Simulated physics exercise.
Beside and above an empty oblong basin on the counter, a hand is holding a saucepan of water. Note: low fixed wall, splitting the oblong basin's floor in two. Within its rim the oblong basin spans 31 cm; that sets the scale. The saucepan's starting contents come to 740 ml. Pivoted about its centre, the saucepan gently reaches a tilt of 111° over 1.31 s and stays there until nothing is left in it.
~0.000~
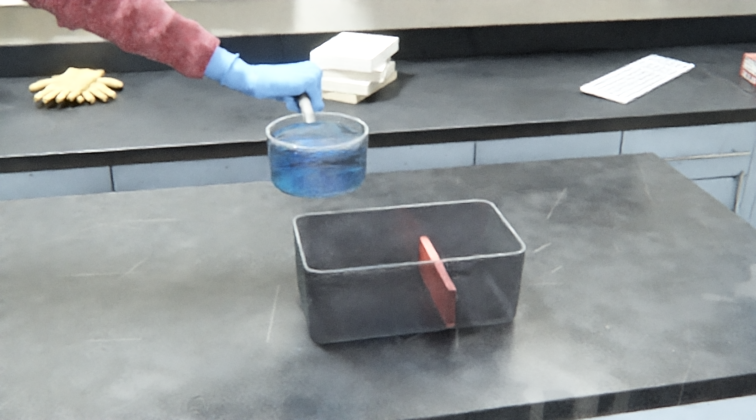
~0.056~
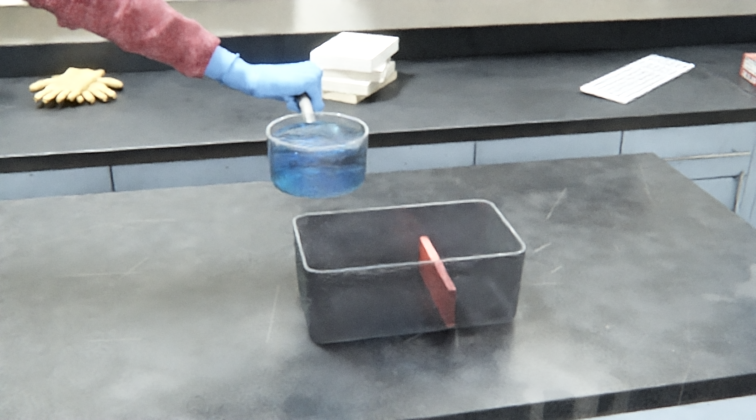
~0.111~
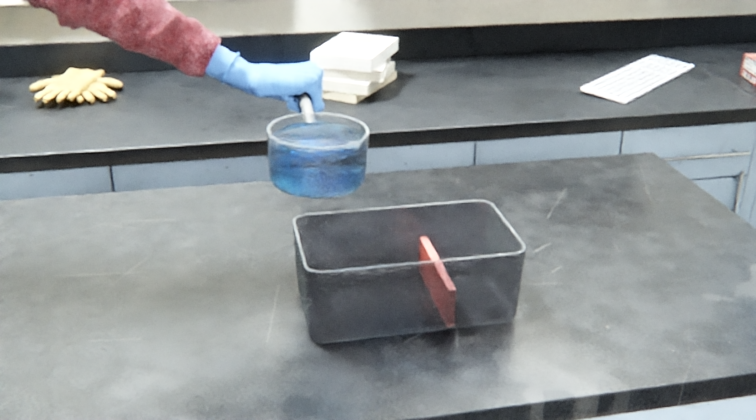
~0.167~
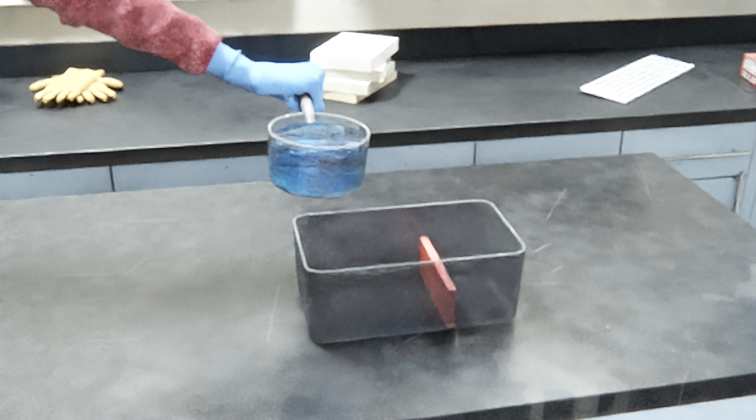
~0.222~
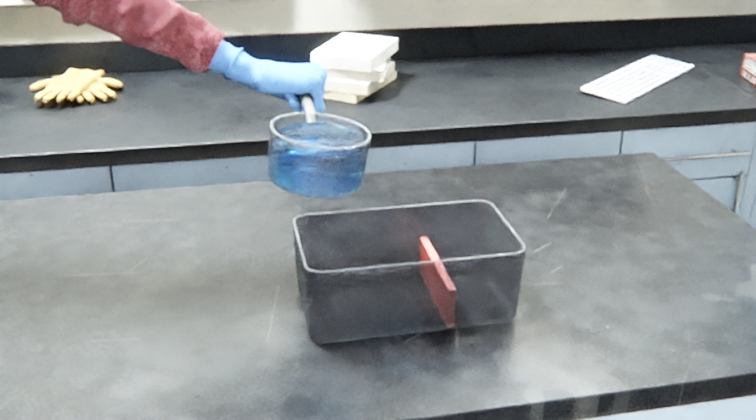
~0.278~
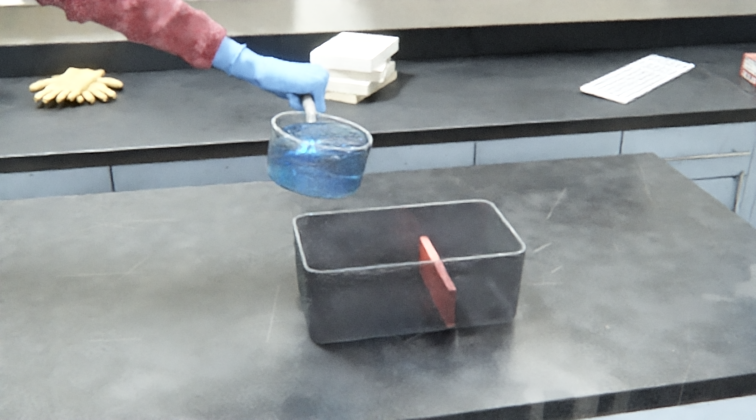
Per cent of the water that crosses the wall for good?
1 per cent.
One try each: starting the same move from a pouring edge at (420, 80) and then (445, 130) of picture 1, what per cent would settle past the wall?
The first try gives 80 percent and the second 90 percent.
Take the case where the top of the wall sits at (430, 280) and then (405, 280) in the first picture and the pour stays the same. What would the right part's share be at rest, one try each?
It comes to 25 per cent, and then 65 per cent.
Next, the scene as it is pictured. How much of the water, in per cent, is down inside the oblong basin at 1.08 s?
The fraction sits near 84 in a hundred.
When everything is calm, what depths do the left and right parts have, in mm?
Left part about 24 mm deep, right part about 0 mm deep.
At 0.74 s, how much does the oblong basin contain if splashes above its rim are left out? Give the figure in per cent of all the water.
Some 18 per cent.
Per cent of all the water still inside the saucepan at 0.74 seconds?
Roughly 54 percent.
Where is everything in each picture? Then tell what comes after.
In the first frame, it leans 0°; its right rim is at (366, 128); the water meets the walls at (270, 139) and (364, 133); the oblong basin's rim runs from (299, 244) to (508, 225); the wall's top is at (437, 262).
In the second frame, it leans 1°; its right rim is at (366, 128); the water meets the walls at (269, 139) and (364, 133).
In the third frame, it leans 2°; its right rim is at (367, 129); the water meets the walls at (270, 139) and (364, 134).
In the fourth frame, it leans 4°; its right rim is at (368, 131); the water meets the walls at (271, 140) and (364, 134).
In the fifth frame, it leans 8°; its right rim is at (369, 134); the water meets the walls at (271, 139) and (366, 134).
In the sixth frame, it leans 12°; its right rim is at (370, 138); the water meets the walls at (274, 139) and (368, 134).
Then, 0.74 s in, the tilt is 67° and 54 per cent is still to pour, 18 is left of the wall and 0 right of it.
Then, 1.08 s in, the tilt is 102° and 8 per cent is still to pour, 83 is left of the wall and 1 right of it.
Then, 1.43 s in, the tilt is 111° and 0 per cent is still to pour, 98 is left of the wall and 1 right of it.
Then, 1.81 s in, the tilt is 111° and 0 per cent is still to pour, 98 is left of the wall and 1 right of it.
Finally, 98 per cent lies left of the wall, 1 right of it and 1 outside.
